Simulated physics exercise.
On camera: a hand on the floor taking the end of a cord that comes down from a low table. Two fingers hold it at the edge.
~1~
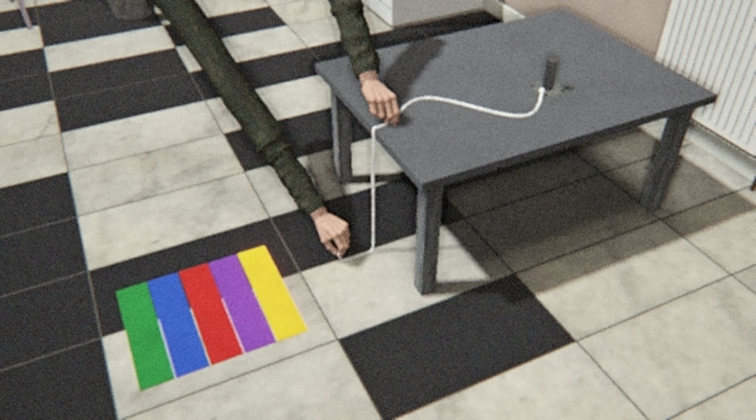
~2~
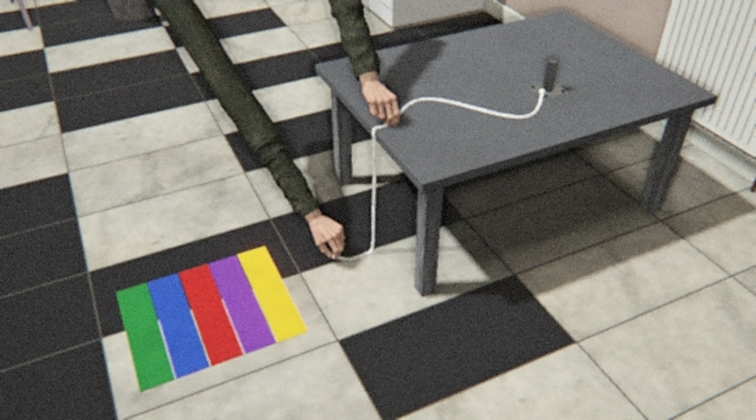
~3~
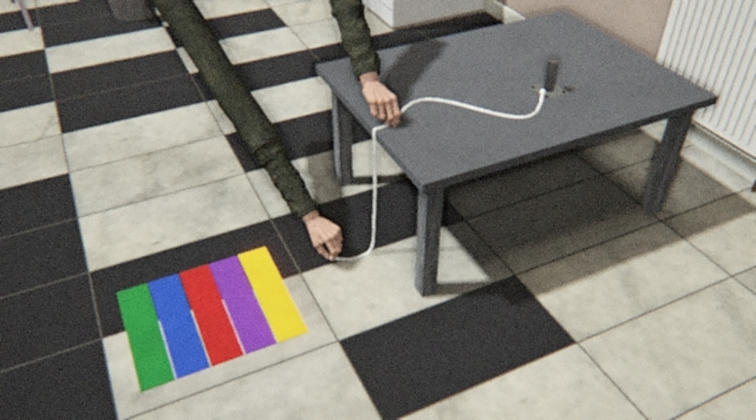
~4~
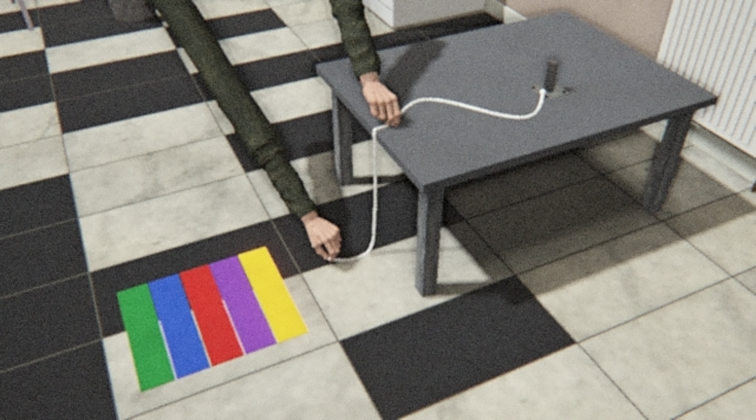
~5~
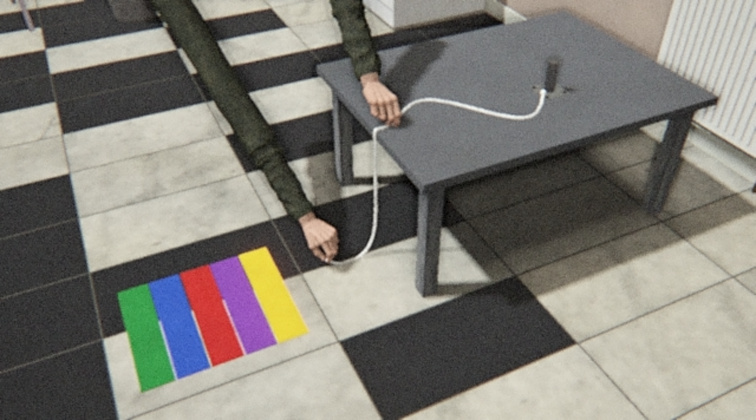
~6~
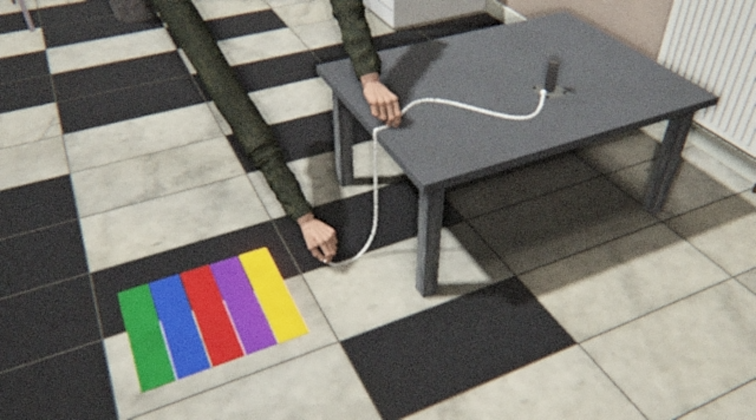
The footage shows one hand resting on a white cord at a gray table's edge while another holds its lower end near the floor, shifting slightly left toward a patch of colored stripes as the rest stays nearly still.
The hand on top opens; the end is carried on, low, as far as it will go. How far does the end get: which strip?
The end stops over the blue strip.
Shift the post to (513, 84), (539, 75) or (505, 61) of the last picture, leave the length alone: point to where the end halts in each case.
Near (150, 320), (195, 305) and (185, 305).
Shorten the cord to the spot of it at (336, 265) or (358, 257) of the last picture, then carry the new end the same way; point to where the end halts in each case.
The places are (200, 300) and (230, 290).
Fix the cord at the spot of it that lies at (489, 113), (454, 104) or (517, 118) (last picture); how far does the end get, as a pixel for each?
In that order: (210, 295), (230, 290) and (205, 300).
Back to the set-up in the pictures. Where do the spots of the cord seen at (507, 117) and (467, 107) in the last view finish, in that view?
About (477, 108), and the other about (439, 117).
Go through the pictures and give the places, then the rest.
End (338, 254); yellow (285, 319); purple (253, 330); red (221, 341); blue (187, 353); green (152, 365), in the first picture.
End (333, 256); cord through (539, 107) (481, 110) (418, 101) (379, 128) (374, 188) (373, 238), in the second picture.
End (331, 258), in the third picture.
End (329, 258); cord through (539, 107) (482, 111) (419, 101) (380, 129) (375, 188) (373, 239), in the fourth picture.
End (326, 260), in the fifth picture.
End (325, 260); cord through (540, 108) (482, 111) (419, 102) (380, 129) (376, 189) (371, 240), in the sixth picture.
Early on, end near (229, 291); over purple.
Midway, end near (198, 302); over red.
At the end of the slack, end near (179, 308); over blue. It gets as far as the blue strip.
